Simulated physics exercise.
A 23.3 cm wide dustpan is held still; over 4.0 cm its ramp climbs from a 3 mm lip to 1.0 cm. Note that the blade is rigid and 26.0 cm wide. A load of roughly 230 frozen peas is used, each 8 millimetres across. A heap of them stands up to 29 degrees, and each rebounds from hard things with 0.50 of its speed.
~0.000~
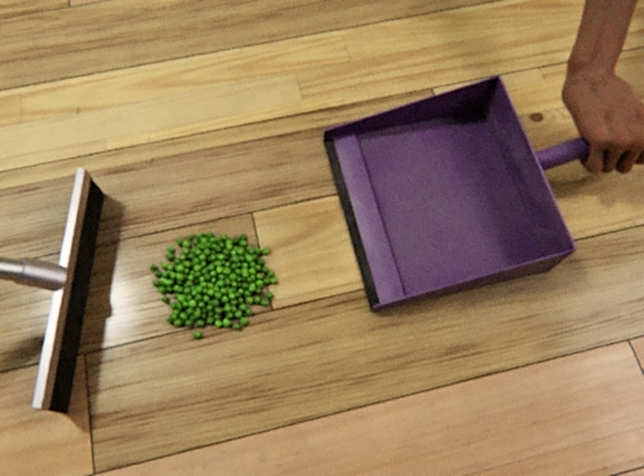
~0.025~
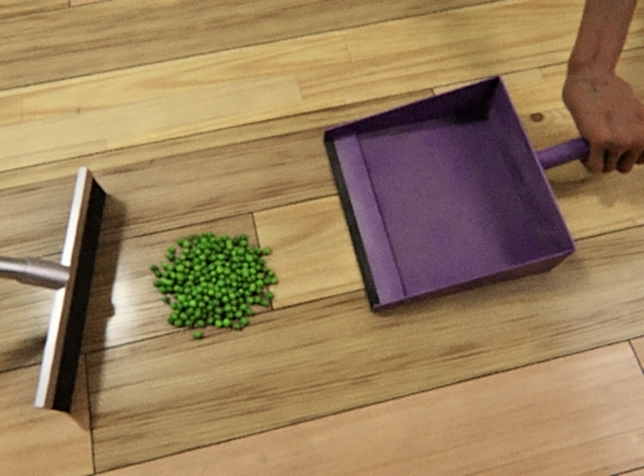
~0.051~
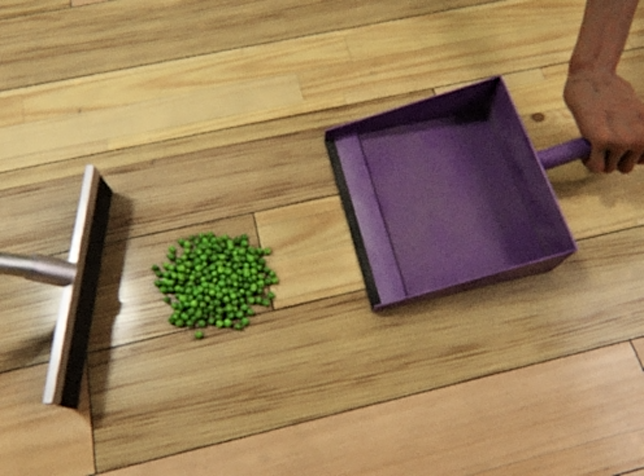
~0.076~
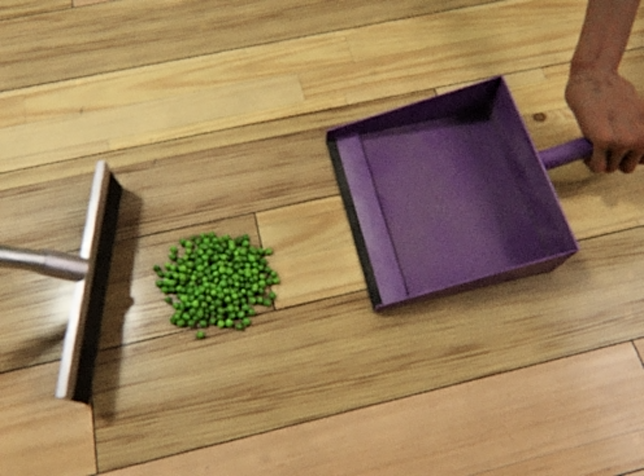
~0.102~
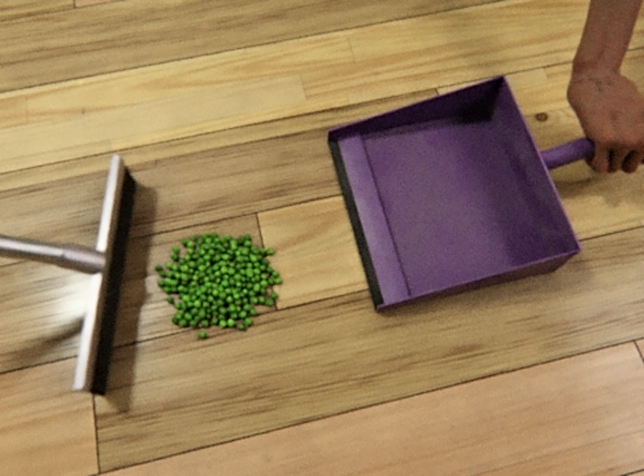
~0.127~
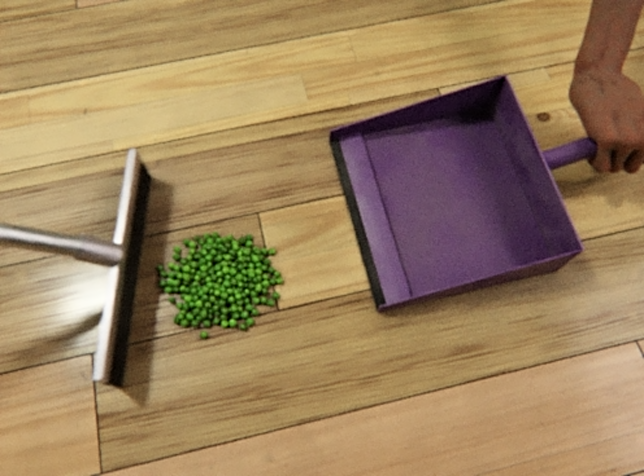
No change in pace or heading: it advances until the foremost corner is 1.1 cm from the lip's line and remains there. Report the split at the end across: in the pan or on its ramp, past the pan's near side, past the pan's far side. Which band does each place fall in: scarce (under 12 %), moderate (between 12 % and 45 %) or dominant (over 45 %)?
Result: Pan: A scattering lands there; near side: A modest portion lands there; far side: A scattering lands there.
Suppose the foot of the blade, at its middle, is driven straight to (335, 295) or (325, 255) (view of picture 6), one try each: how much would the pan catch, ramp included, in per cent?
About 25 and 15 per cent.
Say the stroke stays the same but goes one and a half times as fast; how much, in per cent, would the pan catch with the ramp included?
I'd put it at roughly 25 per cent.
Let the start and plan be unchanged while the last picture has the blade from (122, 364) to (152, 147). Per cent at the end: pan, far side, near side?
Pan 20; far 0; near 25.
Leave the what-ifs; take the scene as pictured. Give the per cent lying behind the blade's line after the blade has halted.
Roughly 5 percent of it.
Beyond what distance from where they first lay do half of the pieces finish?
I'd say close to 16 cm.
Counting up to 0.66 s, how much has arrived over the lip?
By that time, around 10 percent.
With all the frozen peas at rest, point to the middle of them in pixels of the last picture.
At about (348, 262).
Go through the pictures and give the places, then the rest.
In the first frame, blade from (43, 405) to (85, 176), moved 0.0 cm, 0 of the pieces shifted so far; middle of the pieces at (213, 280); pan at (447, 199).
In the second frame, blade from (45, 404) to (87, 175), moved 0.2 cm, 0 of the pieces shifted so far; middle of the pieces at (213, 280).
In the third frame, blade from (53, 401) to (94, 173), moved 0.9 cm, 0 of the pieces shifted so far; middle of the pieces at (214, 281).
In the fourth frame, blade from (66, 395) to (105, 169), moved 2.0 cm, 0 of the pieces shifted so far; middle of the pieces at (216, 281).
In the fifth frame, blade from (84, 387) to (120, 163), moved 3.6 cm, 0 of the pieces shifted so far; middle of the pieces at (218, 281).
In the sixth frame, blade from (102, 378) to (135, 157), moved 5.4 cm, 0 of the pieces shifted so far; middle of the pieces at (219, 281); pan at (453, 200). The blade's pace is about 0.70 m/s, heading 16 degrees away from the viewer's side.
Then, at 0.30 s, middle of the blade 15 cm from the lip; 0 % over the lip, far side 0 %, near side 5 %.
After 0.41 s, middle of the blade 7 cm from the lip; 0 % over the lip, far side 0 %, near side 15 %.
Then, at 0.66 s, middle of the blade 4 cm from the lip; 10 % over the lip, far side 0 %, near side 20 %.
At rest (1.1 s), pan 10 %, near side 20 %, far side 0 %, in front of the lip or behind the blade 70 %.
